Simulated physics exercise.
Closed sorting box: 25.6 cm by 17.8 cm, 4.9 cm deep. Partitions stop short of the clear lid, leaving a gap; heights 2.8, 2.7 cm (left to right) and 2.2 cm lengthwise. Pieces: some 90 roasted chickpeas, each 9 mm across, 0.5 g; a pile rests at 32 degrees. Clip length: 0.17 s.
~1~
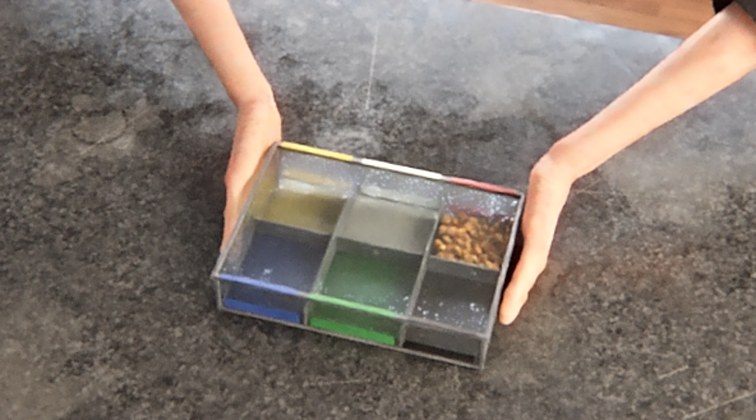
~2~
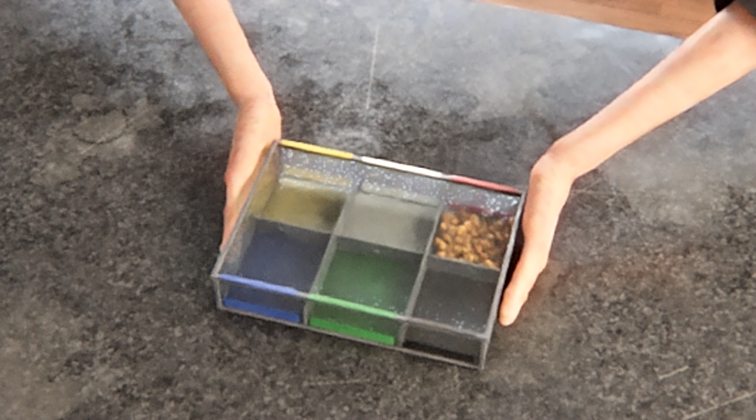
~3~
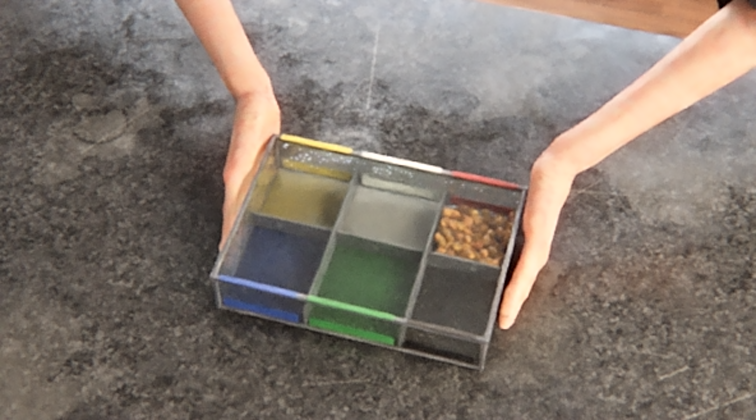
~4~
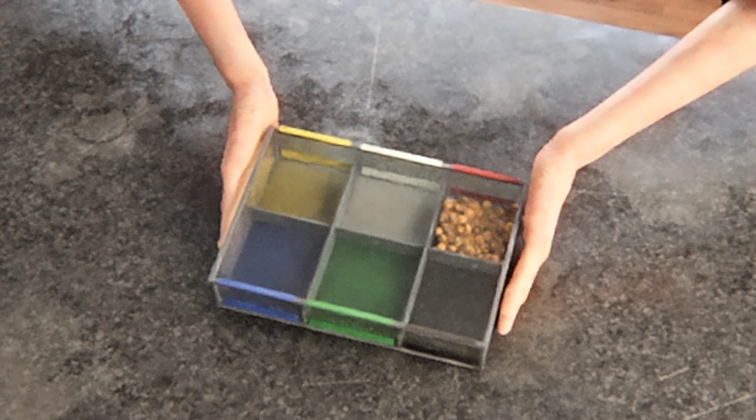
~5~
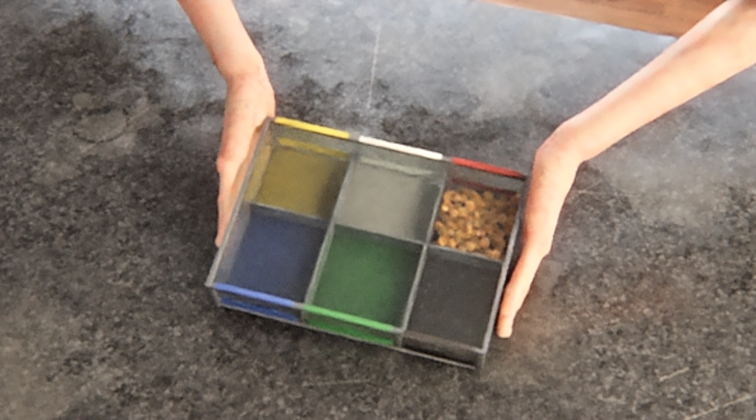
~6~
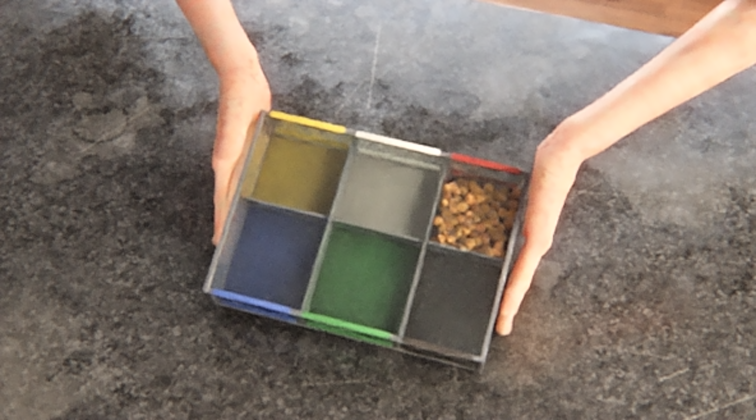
Two hands gradually tilt a clear-lidded sorting box with small brown pieces in one compartment.
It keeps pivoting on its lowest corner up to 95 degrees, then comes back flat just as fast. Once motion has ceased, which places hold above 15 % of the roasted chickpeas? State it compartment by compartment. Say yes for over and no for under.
Red: No; blue: No; green: No; yellow: No; white: No; black: Yes.
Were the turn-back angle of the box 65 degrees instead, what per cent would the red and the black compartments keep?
Shares after the change: Red 55, black 45, per cent.
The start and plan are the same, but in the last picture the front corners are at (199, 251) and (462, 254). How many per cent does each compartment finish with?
Each compartment ends with this per cent: Red 30, blue 0, green 0, yellow 50, white 20 and black 0.
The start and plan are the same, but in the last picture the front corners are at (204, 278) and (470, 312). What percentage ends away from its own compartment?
It comes to around 95 per cent in that case.
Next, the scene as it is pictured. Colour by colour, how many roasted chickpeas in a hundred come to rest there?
Red 0; blue 0; green 5; yellow 0; white 0; black 95 (in a hundred).
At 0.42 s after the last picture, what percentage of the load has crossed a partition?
Estimate: Some 55 %.
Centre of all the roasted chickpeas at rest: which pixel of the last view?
Look around (451, 341) in the last picture.
Then, 0.42 s after the last picture, tilt 93 degrees; red 45 %, black 55 %.
Then, 0.69 s after the last picture, tilt 39 degrees; green 5 %, black 95 %.
Then, 1.08 s after the last picture, tilt 0 degrees; green 5 %, black 95 %.
In the end, red 0 %, blue 0 %, green 5 %, yellow 0 %, white 0 %, black 95 %.
